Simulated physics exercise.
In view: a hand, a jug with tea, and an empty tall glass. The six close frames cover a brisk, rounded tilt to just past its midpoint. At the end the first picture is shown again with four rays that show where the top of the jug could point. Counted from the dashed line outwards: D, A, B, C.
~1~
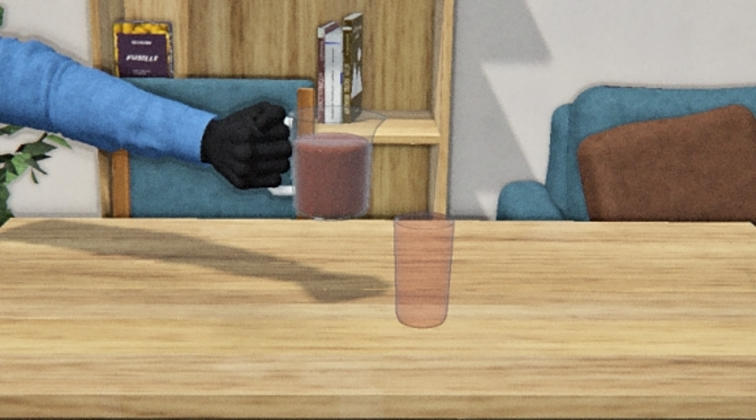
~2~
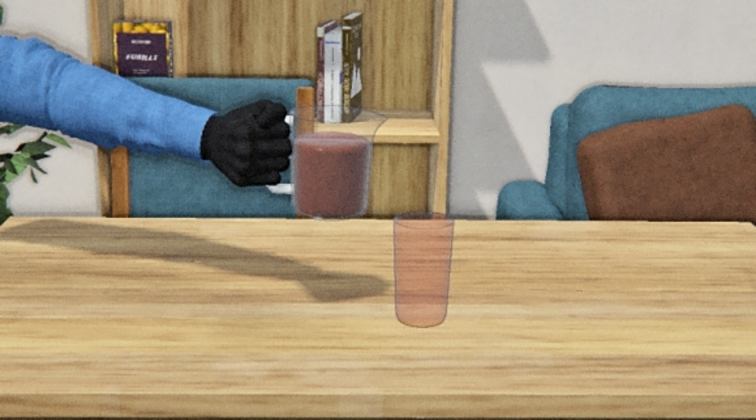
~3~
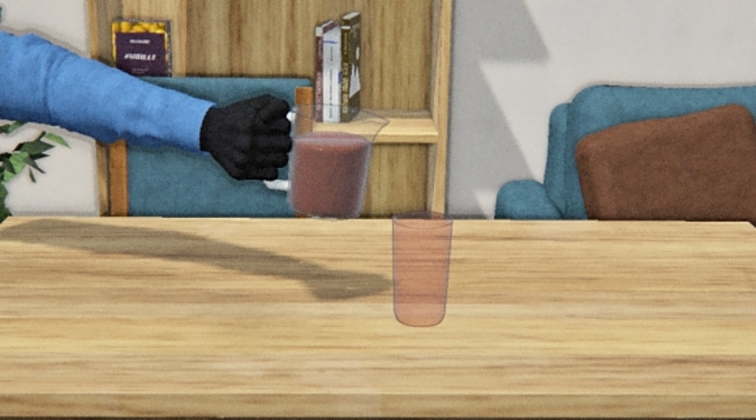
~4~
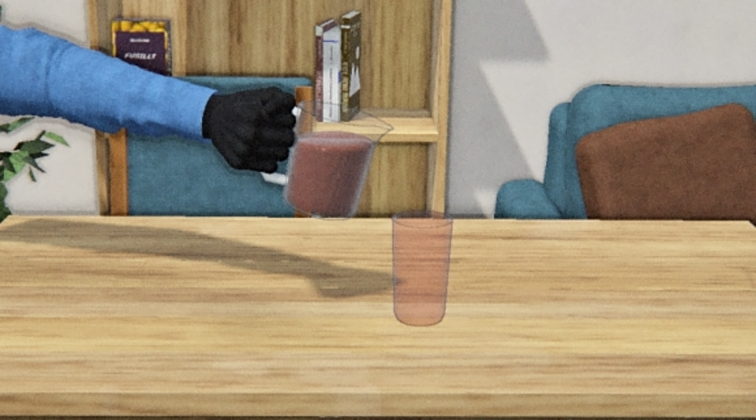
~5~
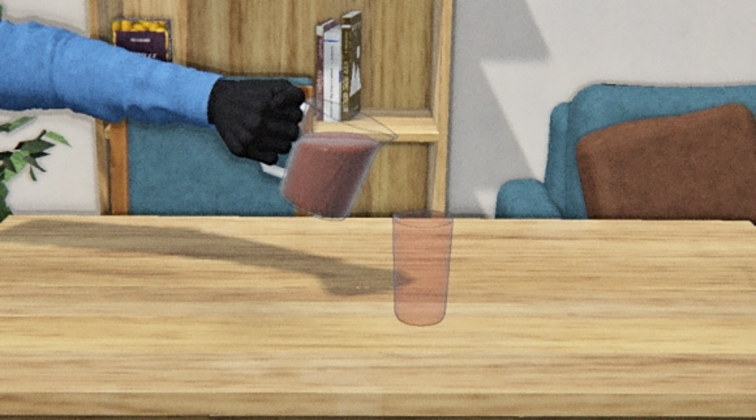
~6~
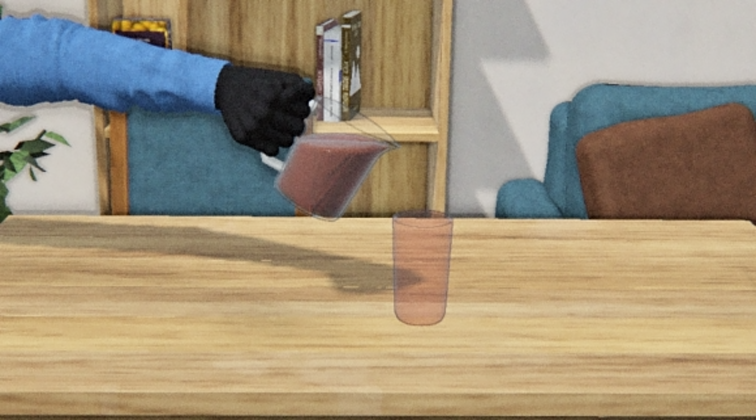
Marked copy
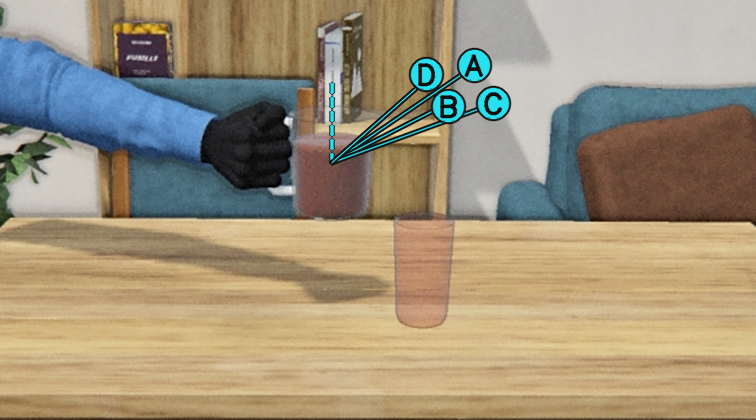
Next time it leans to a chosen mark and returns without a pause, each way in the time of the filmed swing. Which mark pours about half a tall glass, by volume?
It is B.
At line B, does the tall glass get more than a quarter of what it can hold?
Yes, clearly.
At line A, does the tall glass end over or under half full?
Under half.
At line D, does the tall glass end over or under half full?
Under half.
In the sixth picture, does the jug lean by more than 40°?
No.
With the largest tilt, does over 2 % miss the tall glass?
No, it does not.
On the marked copy, A at (460, 75); B at (431, 111); C at (477, 109); D at (416, 88).
Choosing A, the tall glass ends with about 33 % of what it can hold.
Choosing B, the tall glass ends with about 49 % of what it can hold.
Choosing C, the tall glass ends with about 68 % of what it can hold.
Choosing D, the tall glass ends with about 20 % of what it can hold.
